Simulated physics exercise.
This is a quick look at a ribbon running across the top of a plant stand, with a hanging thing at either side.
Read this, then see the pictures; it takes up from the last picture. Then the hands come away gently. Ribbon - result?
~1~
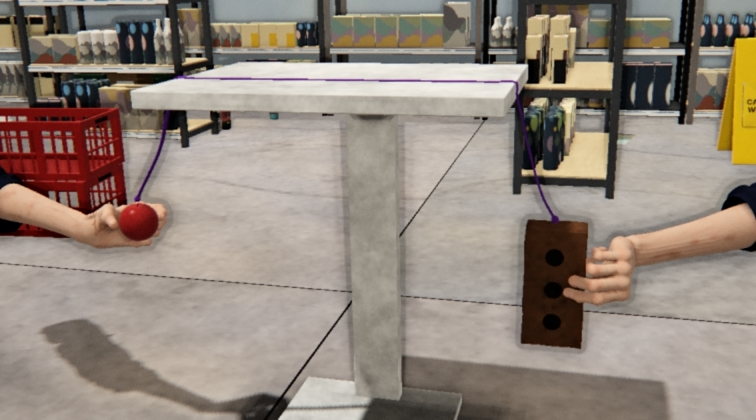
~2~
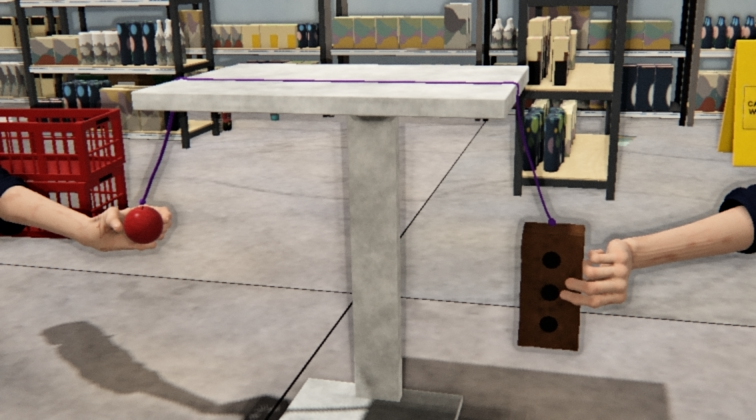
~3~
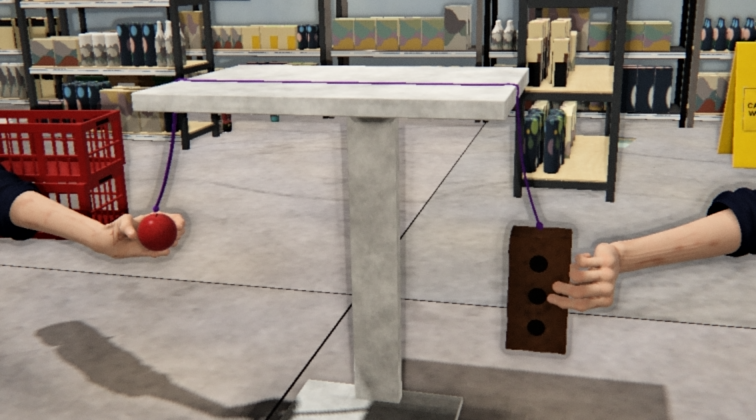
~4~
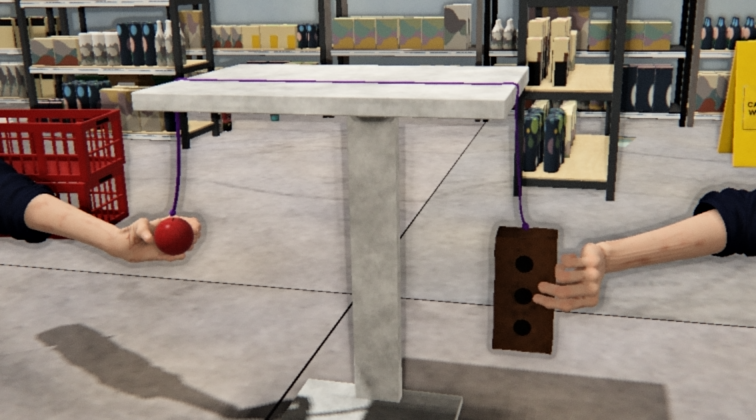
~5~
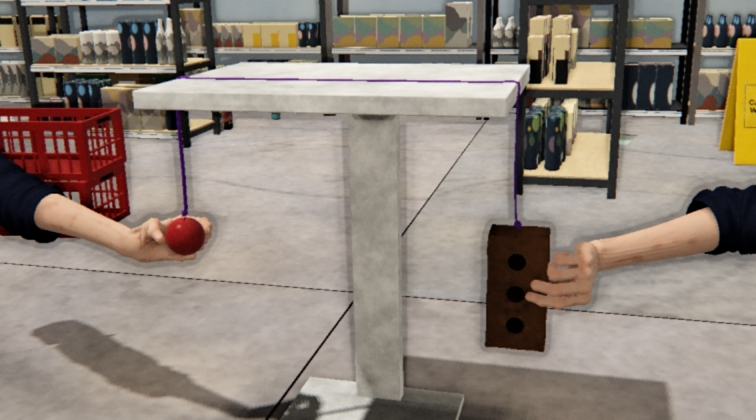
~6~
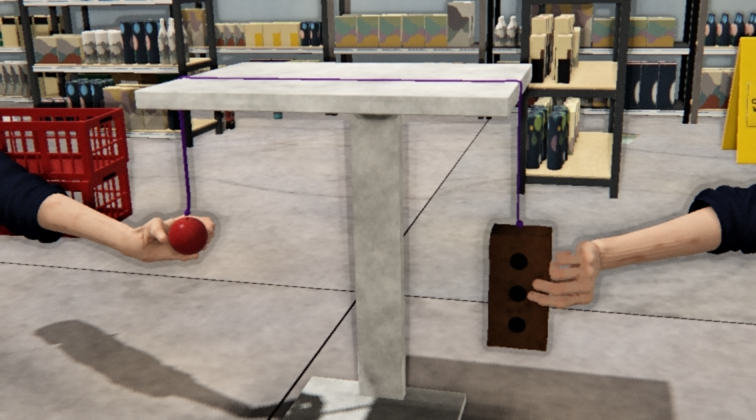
Rightward motion.
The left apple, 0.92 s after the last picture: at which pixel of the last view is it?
(428, 53) or thereabouts.
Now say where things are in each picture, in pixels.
The first picture shows left apple (139, 222); right brick (554, 284); ribbon over the top (335, 80).
The second picture shows left apple (144, 225); right brick (551, 286).
The third picture shows left apple (158, 232); right brick (539, 289).
The fourth picture shows left apple (174, 236); right brick (525, 290).
The fifth picture shows left apple (185, 236); right brick (518, 288).
The sixth picture shows left apple (188, 236); right brick (520, 287); ribbon over the top (338, 80).
Then, 0.46 s on from there, left apple pulled up onto the top; right brick lower near (512, 396).
Then, 0.92 s on from there, left apple pulled up onto the top near (427, 53); right brick down on the floor.
Then, 1.40 s on from there, left apple higher near (586, 208); right brick down on the floor.
In the end, left apple down on the floor; right brick down on the floor. The ribbon slides rightwards.
